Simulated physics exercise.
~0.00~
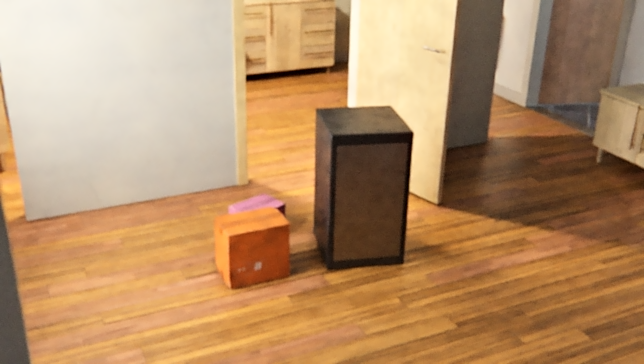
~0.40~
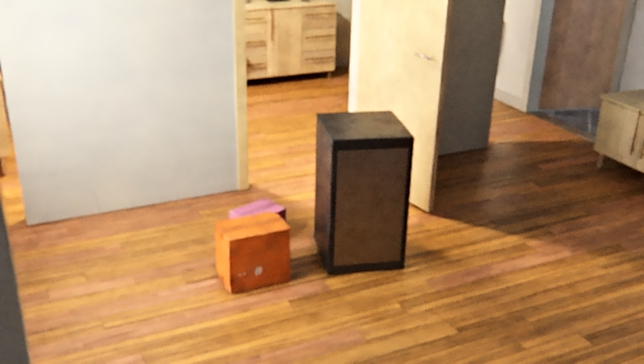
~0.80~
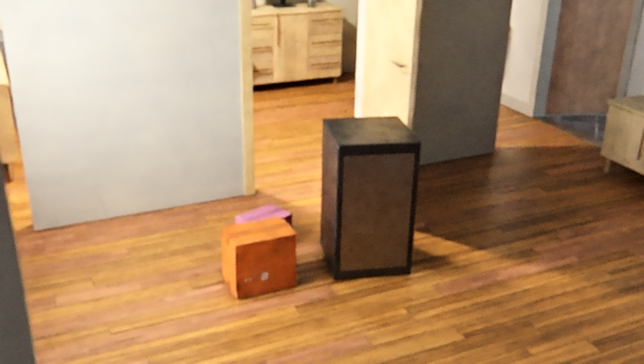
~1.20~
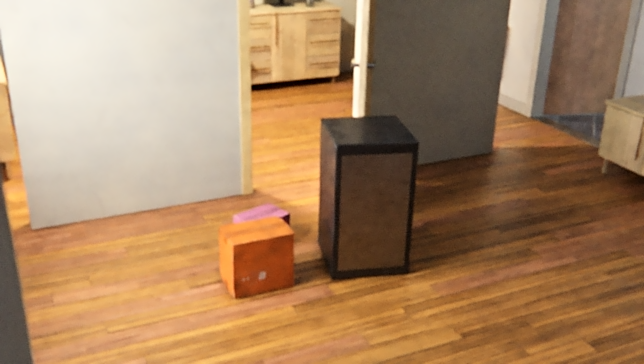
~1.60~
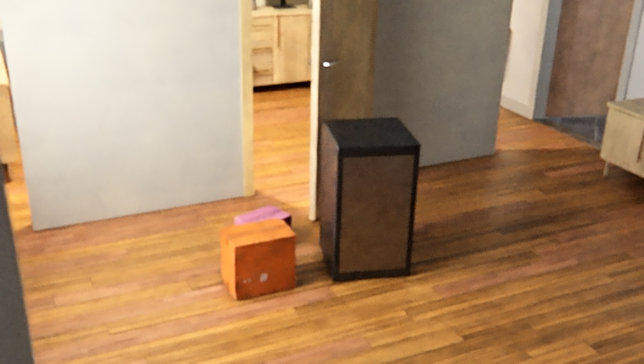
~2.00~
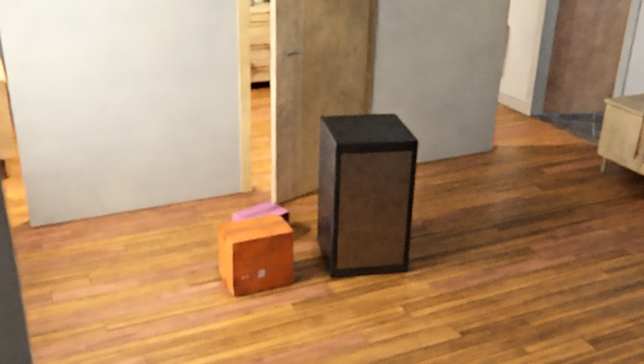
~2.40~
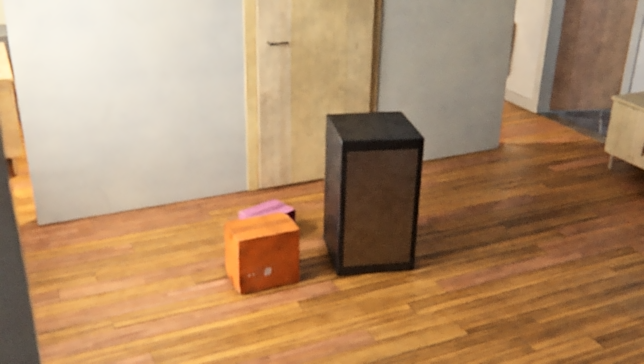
We see an open door in a room with a wooden floor, with a black appliance, an orange box and a pink parcel standing nearby. The door swings leftward past them until it rests closed in its doorway, while all three objects stay in place.
